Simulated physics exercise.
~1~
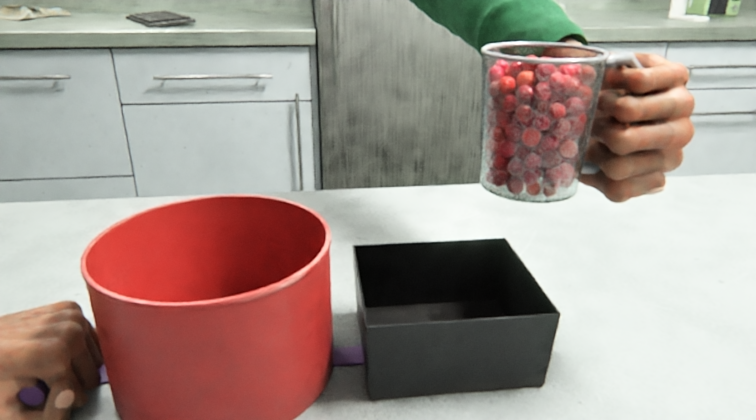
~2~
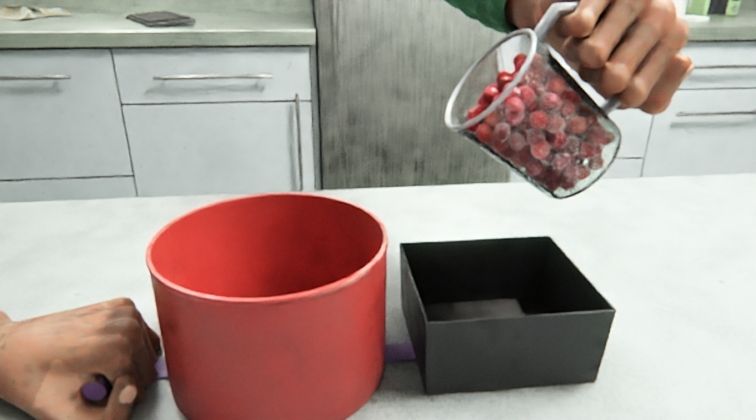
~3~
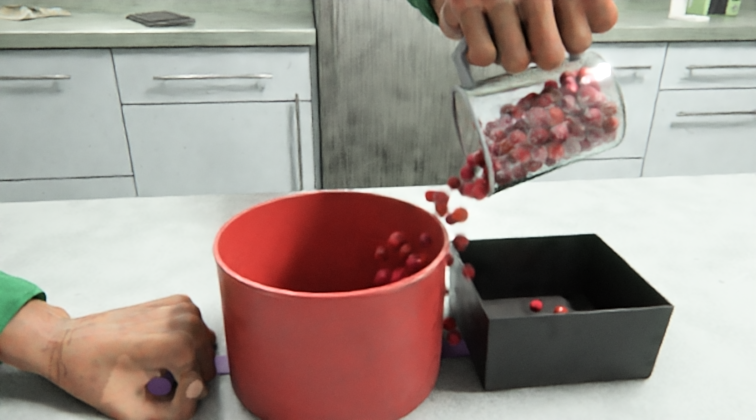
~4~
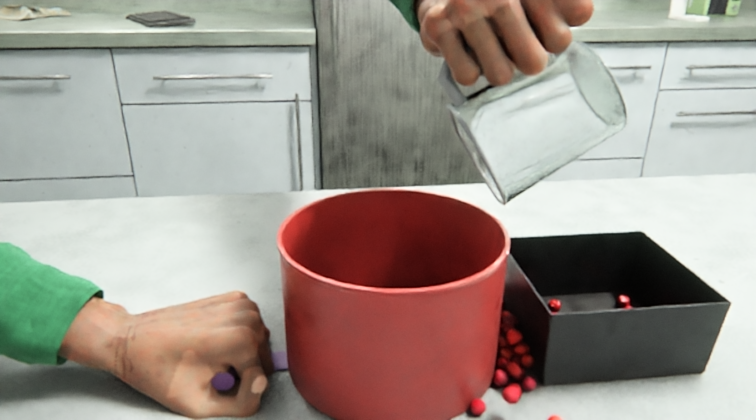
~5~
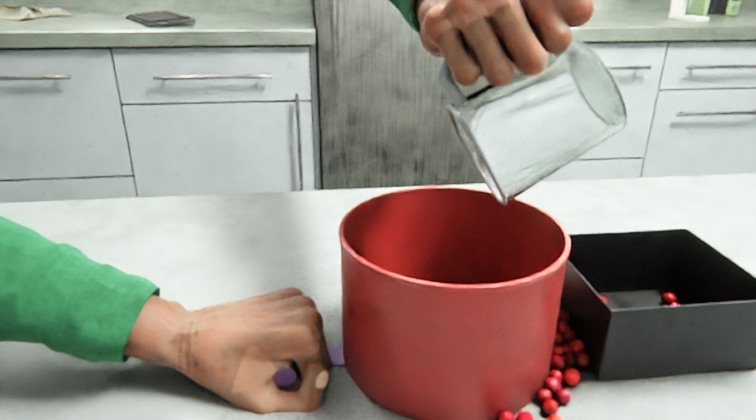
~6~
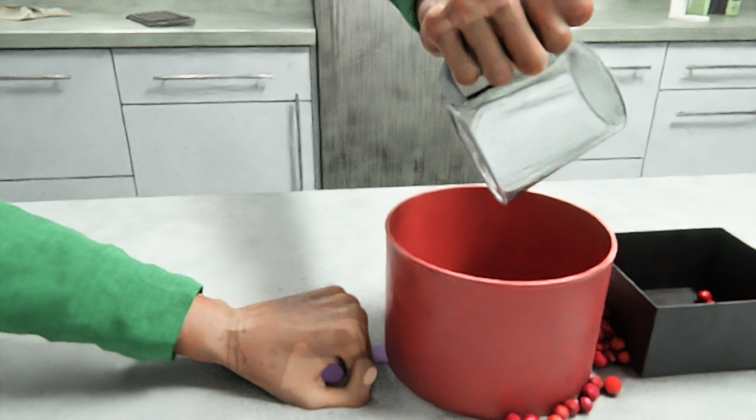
A hand tips berries from a glass cup toward a sliding red pot, spilling some outside.
